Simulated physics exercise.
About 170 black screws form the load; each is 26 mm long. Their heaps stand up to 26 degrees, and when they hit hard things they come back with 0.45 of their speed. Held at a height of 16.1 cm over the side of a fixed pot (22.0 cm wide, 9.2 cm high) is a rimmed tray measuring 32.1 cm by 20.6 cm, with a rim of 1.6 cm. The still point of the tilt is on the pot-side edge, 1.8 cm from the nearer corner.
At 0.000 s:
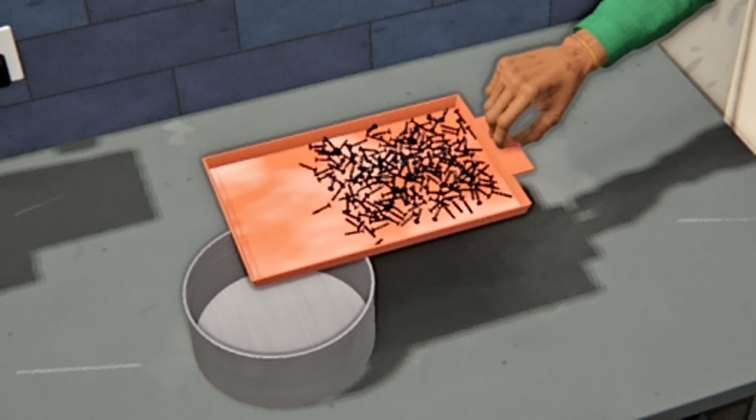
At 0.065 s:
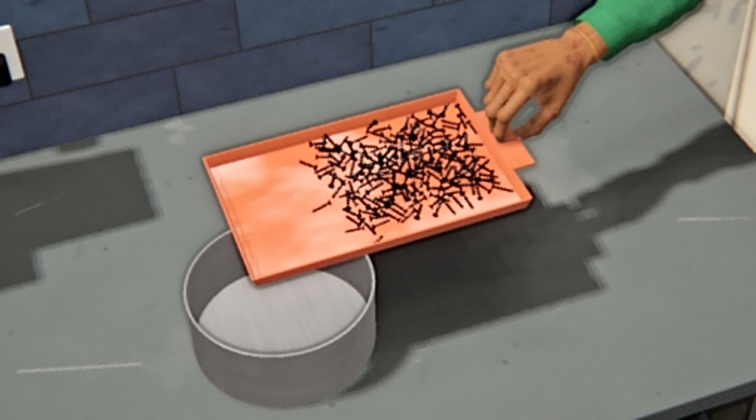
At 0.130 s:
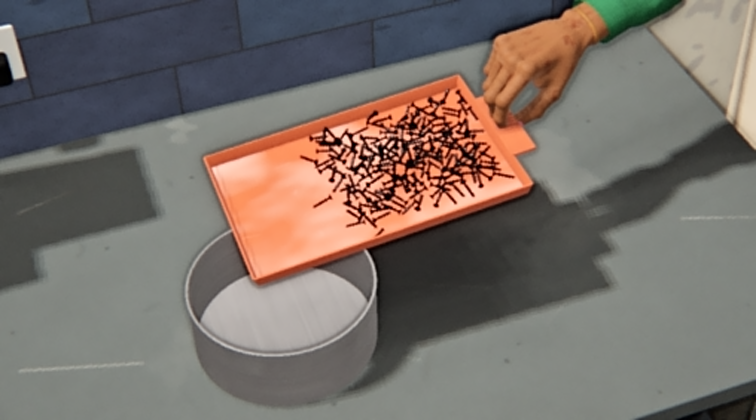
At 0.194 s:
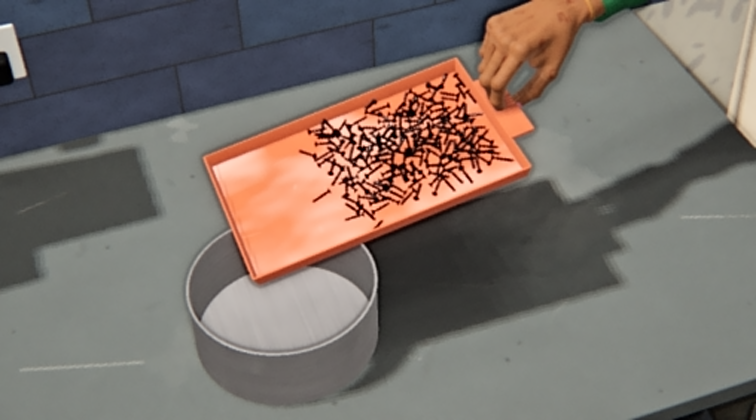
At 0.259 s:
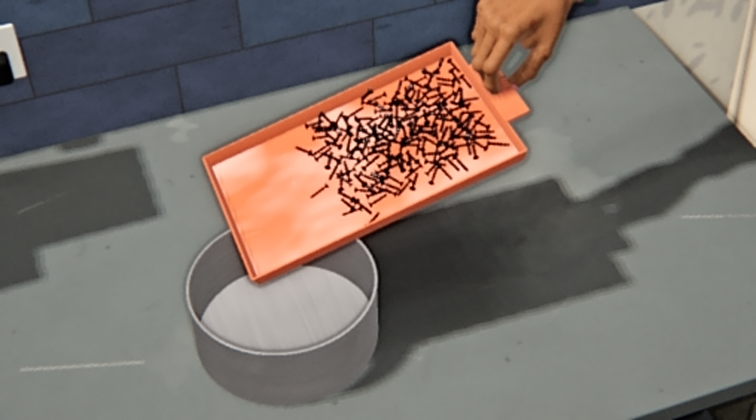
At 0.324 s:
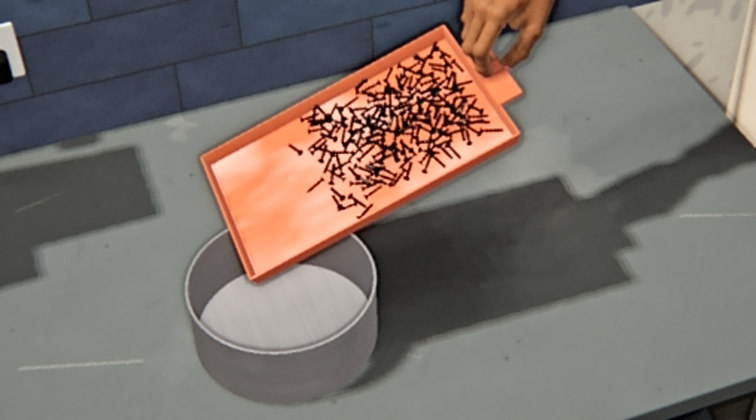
The footage shows a hand in a green sleeve lifting the right end of an orange rimmed tray of scattered black screws, tilting it progressively steeper while its left edge stays over a round grey pot on a grey countertop.
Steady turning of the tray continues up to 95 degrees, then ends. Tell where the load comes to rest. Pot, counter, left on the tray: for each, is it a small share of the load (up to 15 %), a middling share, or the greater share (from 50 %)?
Pot: A middling share, counter: The greater share, tray: A small share.
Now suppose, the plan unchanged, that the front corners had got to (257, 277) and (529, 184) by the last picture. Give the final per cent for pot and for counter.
Pot: 40, counter: 60.
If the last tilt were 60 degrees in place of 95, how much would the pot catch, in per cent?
In that case it comes to about 25 in a hundred.
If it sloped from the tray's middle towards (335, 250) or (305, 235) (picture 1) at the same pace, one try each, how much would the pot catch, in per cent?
That would be close to 40 per cent and then close to 35 per cent.
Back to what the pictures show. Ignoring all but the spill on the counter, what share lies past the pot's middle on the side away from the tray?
Around 100 per cent, give or take.
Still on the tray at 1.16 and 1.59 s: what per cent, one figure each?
In turn: 20, 0.
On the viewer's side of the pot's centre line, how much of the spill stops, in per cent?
Estimate: Close to 10 per cent of the pieces.
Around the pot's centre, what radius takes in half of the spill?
Roughly 20 cm from the centre.
After 0.83 s, tilt 56 degrees; the tray holds 85 %, the pot 0 %.
Then, at 1.16 s, tilt 79 degrees; the tray holds 20 %, the pot 25 %.
After 1.59 s, tilt 95 degrees; the tray holds 0 %, the pot 40 %.
At rest (2.4 s), pot 40 %, counter 60 %, tray 0 %.
